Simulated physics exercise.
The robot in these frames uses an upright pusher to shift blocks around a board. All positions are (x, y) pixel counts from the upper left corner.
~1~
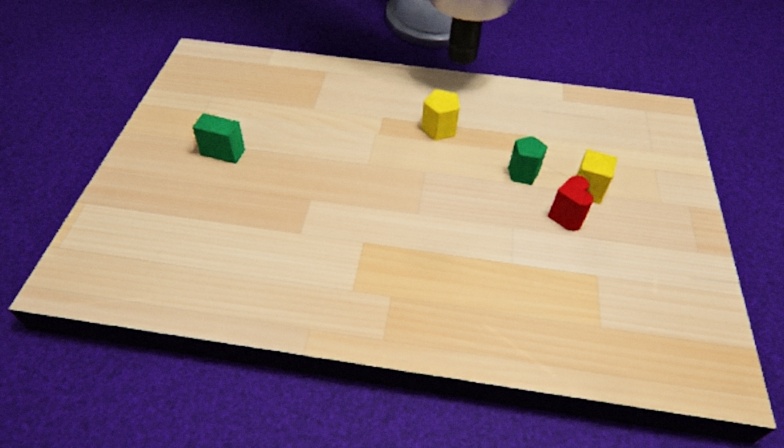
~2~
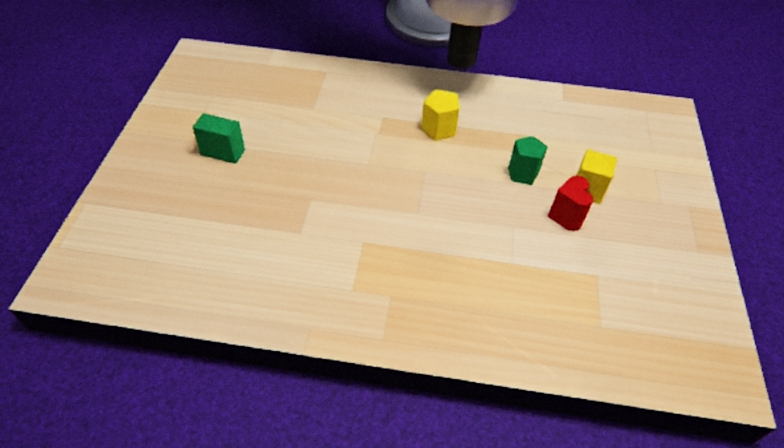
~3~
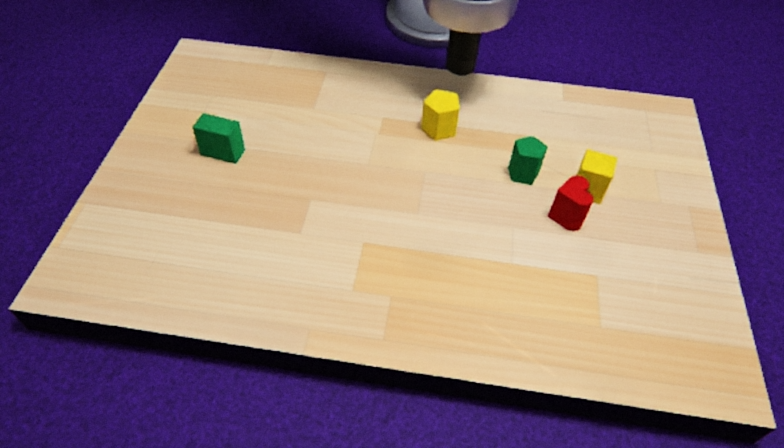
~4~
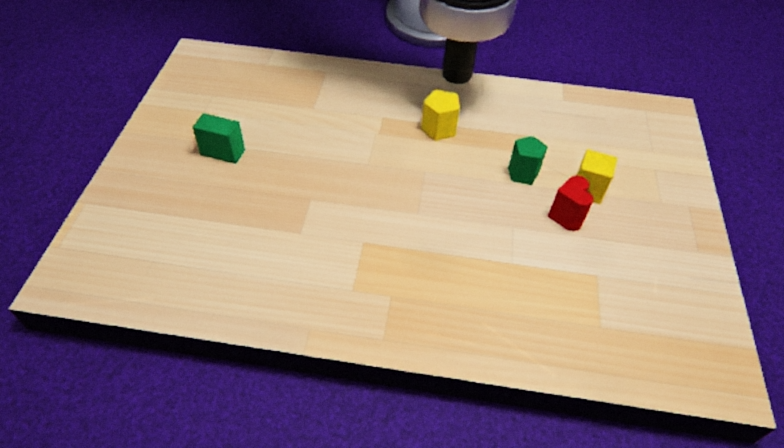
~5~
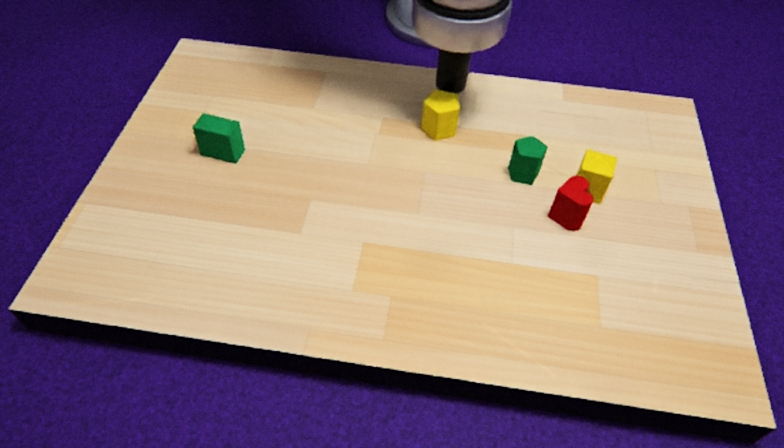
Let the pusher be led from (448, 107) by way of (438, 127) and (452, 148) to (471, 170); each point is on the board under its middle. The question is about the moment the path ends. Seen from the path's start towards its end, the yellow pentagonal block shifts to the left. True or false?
That statement is not accurate.
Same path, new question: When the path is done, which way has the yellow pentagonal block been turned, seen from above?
The sense of turning is clockwise.
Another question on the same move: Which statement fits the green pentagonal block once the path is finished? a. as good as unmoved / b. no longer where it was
It's a.
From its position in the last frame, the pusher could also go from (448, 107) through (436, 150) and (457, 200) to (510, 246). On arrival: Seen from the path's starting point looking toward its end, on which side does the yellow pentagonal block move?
Out to the right.
What follows on the original path. One third of the way, pusher at (440, 106); yellow pentagonal block at (436, 120).
Two thirds of the way, pusher at (455, 127); yellow pentagonal block at (438, 140), turned 35° clockwise.
At the end, pusher at (475, 149); yellow pentagonal block at (439, 144), turned 50° clockwise; green pentagonal block in place.
